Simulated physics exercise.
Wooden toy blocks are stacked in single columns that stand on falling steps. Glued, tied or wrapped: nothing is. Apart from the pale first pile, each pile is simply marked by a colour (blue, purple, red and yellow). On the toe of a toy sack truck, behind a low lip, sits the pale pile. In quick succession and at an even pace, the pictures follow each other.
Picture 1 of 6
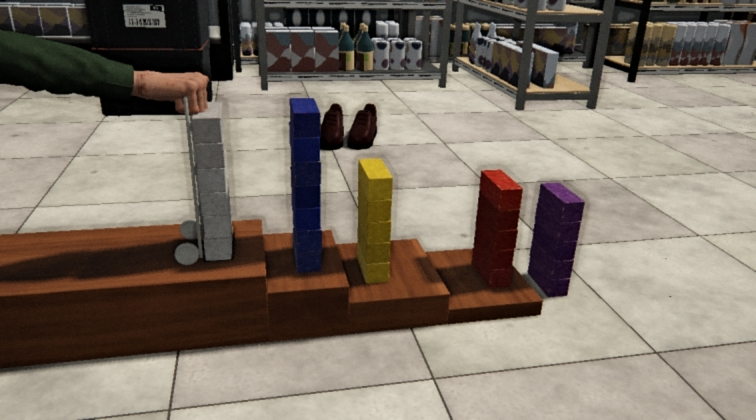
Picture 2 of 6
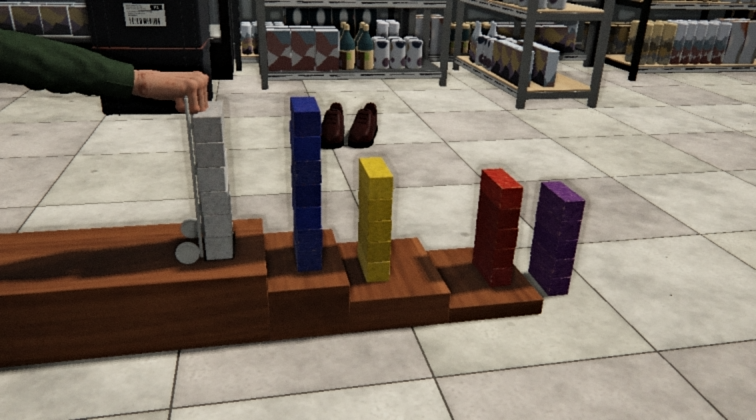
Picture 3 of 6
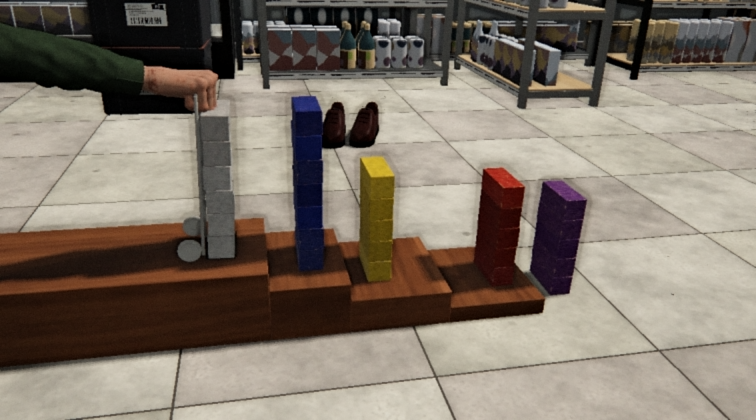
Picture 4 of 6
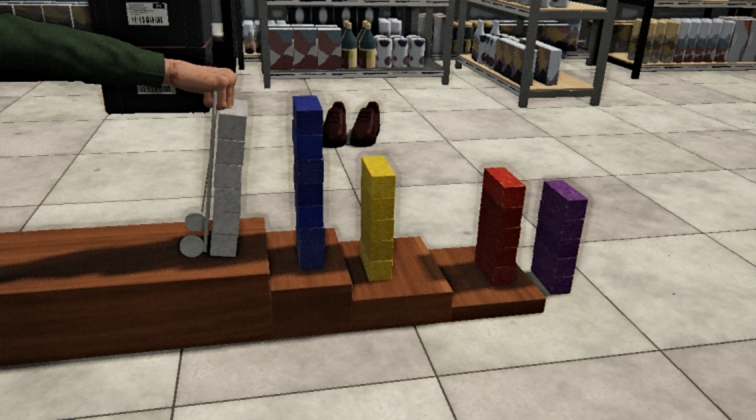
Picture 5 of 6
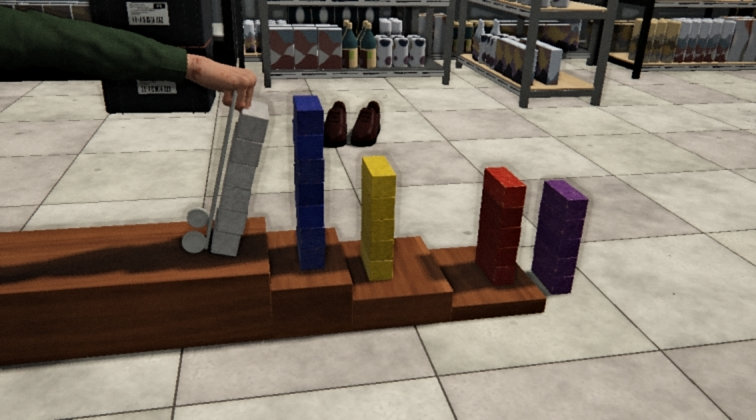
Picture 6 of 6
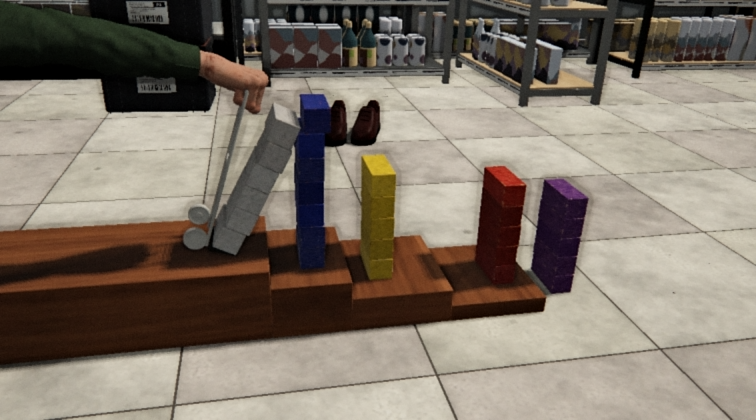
A hand tipped a small upright truck to the right, leaning its grey column of blocks over until it nudged the blue column, while the yellow, red and purple columns stayed standing on and beside the steps.
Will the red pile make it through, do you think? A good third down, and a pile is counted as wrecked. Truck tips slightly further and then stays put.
I reckon it goes over.
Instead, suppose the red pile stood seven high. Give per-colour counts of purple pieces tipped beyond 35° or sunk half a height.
By colour: Purple 4.
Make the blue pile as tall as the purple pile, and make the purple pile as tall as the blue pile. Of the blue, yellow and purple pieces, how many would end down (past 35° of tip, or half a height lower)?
Blue 4, yellow 5, purple 6.
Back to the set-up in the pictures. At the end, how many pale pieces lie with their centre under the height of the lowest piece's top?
Pale pieces: 6.
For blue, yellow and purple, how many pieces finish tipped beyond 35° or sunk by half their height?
Blue 6, yellow 4, purple 4.
Just after the last frame, 6 of the pale pile down; none of the 5 red blocks down (0 of 22 in all colours); top red block unmoved; top blue block tilted clearly, half its height lower.
A moment on, 6 of the pale pile down; none of the 5 red blocks down (6 of 22 in all colours); top red block unmoved; top blue block on its side.
Further on, 6 of the pale pile down; 4 of the 5 red blocks down (16 of 22 in all colours); top red block tilted a little, some three heights lower; top yellow block on its side.
When it is over, 6 of the pale pile down; 4 of the 5 red blocks down (18 of 22 in all colours); top red block tilted a little, some three heights lower; top purple block on its side. In pixels of the last frame, middles, top red block near (535, 242), top purple block near (684, 261).
